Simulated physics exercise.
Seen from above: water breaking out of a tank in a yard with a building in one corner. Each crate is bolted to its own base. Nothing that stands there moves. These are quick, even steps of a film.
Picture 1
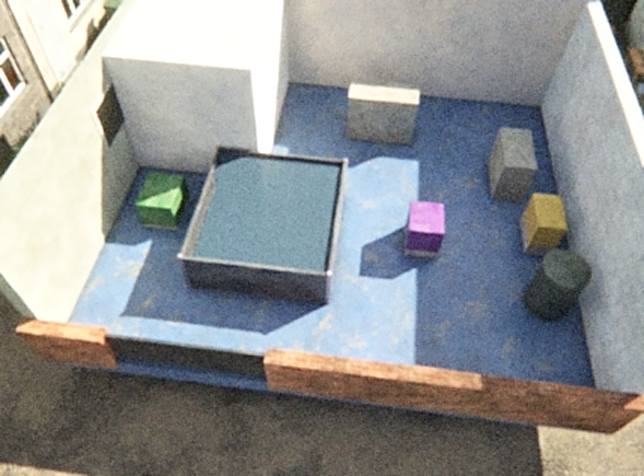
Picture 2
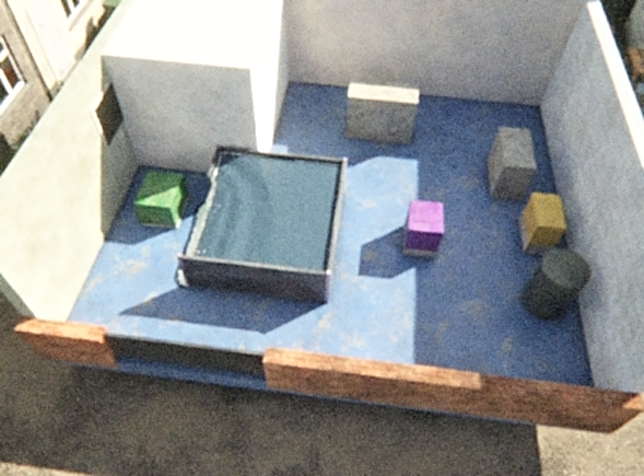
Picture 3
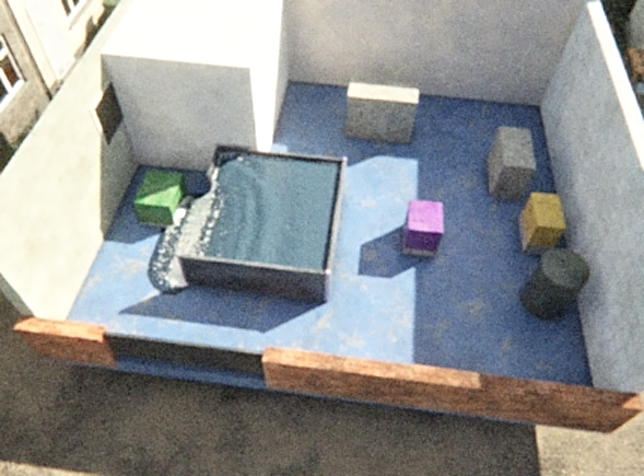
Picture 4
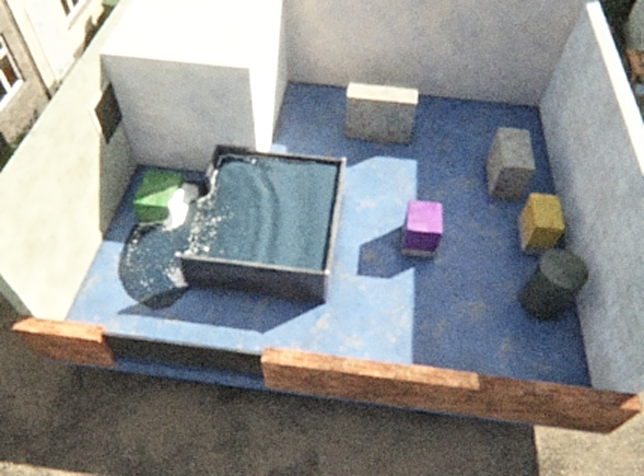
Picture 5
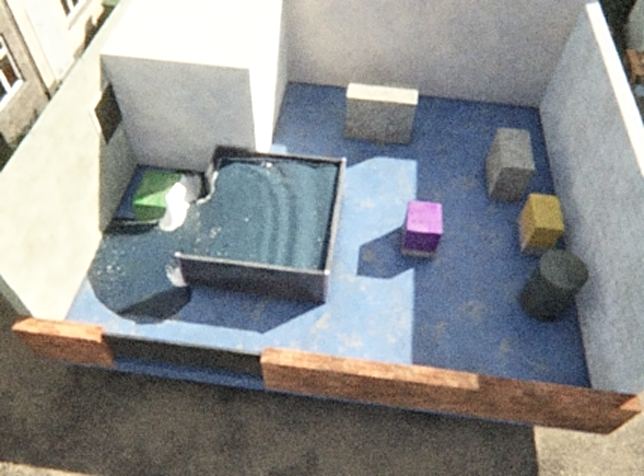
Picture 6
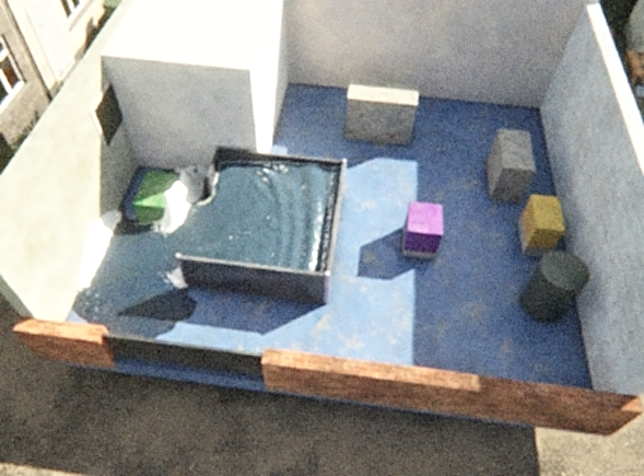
In a walled blue-floored yard, water bursts from the left side of a tank, surging around a green block and spreading toward the front wall.
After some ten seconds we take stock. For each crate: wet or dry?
One by one: The purple crate keeps dry; the green crate is soaked; the yellow crate keeps dry.
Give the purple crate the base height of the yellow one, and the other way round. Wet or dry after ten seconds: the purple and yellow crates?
My reading: The purple crate remains dry, the yellow crate stays dry.
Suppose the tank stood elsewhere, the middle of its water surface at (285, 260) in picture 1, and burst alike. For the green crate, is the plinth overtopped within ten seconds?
Green crate ends up wet.
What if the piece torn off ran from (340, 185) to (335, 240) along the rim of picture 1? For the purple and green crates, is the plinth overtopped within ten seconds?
Then: Purple crate ends up wet, green crate keeps dry.
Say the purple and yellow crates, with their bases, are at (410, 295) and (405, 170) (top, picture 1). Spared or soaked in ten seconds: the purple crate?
Then: The purple crate ends up wet.
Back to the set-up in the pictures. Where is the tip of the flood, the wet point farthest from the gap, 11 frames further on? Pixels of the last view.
Roughly at (386, 181).
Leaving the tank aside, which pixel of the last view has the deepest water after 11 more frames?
Around (61, 330).
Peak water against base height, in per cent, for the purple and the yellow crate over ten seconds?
About 50 and 50 per cent.
A moment on, water covers 15 % of the floor; the purple crate not reached, the green crate water round its plinth, the yellow crate not reached.
Next, water covers 25 % of the floor; the purple crate not reached, the green crate water round its plinth, the yellow crate not reached.
Then, water covers 45 % of the floor; the purple crate not reached, the green crate water round its plinth, the yellow crate not reached.
Later, water covers 60 % of the floor; the purple crate water round its plinth, the green crate water round its plinth, the yellow crate water round its plinth.
In the end, water covers 80 % of the floor; the purple crate stayed above the water, the green crate was topped, the yellow crate stayed above the water.
